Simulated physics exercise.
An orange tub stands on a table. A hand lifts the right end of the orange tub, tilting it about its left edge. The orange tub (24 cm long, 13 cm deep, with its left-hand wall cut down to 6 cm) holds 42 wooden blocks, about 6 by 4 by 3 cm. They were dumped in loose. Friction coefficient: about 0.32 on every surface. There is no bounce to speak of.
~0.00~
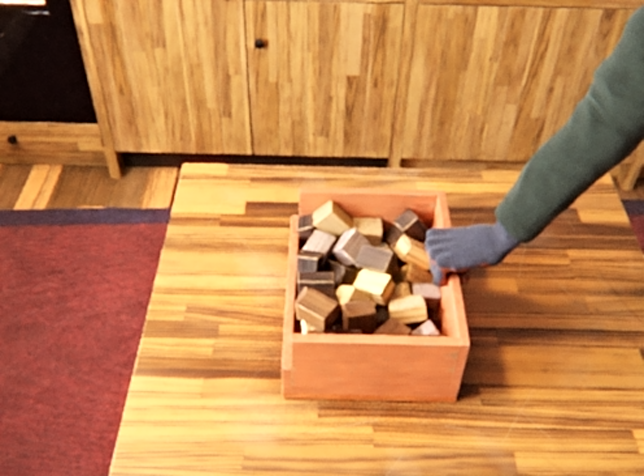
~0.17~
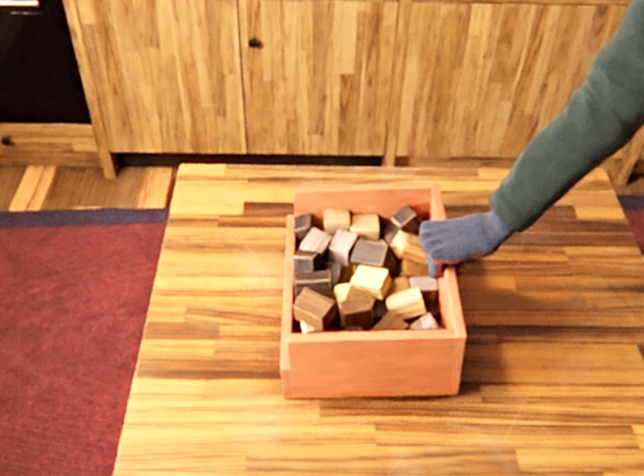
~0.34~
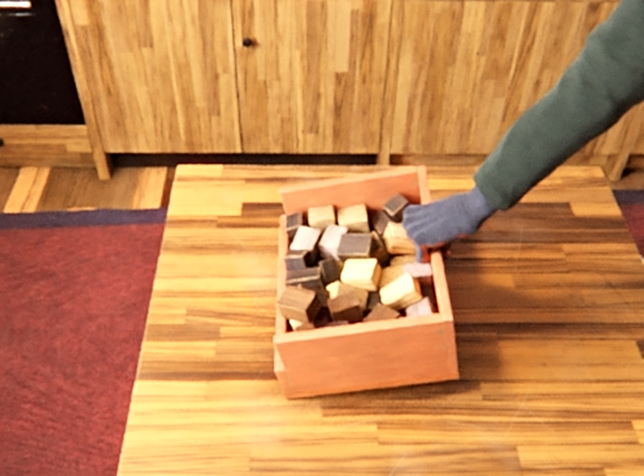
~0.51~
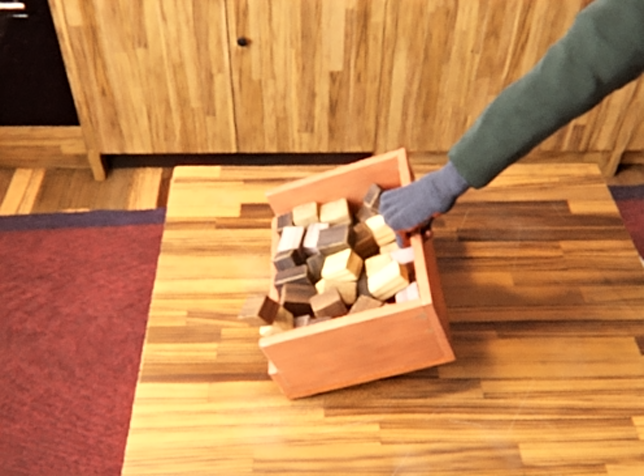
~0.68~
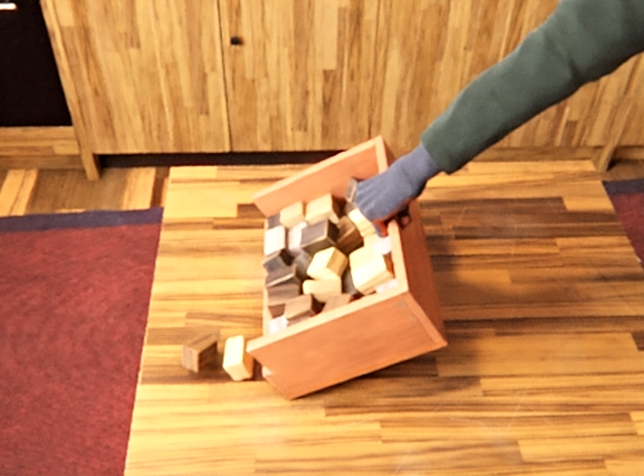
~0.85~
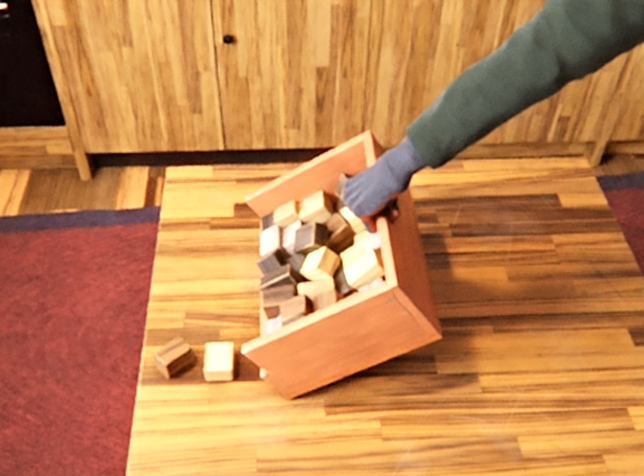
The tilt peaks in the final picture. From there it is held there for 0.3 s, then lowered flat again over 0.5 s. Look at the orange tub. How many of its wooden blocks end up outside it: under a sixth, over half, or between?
It sheds less than a sixth of them.
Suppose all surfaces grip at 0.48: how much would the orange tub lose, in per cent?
In that case orange tub 10 per cent.
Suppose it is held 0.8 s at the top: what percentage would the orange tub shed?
Then orange tub 10 per cent.
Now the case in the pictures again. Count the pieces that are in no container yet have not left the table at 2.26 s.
Roughly 2.
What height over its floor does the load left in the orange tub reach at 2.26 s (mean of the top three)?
Roughly 10 cm high.
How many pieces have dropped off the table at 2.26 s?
Roughly 0.
After 1.07 s, tilt 33°; orange tub 40 in, 2 out.
After 1.36 s, tilt 20°; orange tub 40 in, 2 out.
After 1.75 s, tilt 0°; orange tub 40 in, 2 out.
Outcome (at 2.26 s), orange tub 40 in, 2 out. Asked share, 2 of 42, 5 per cent.
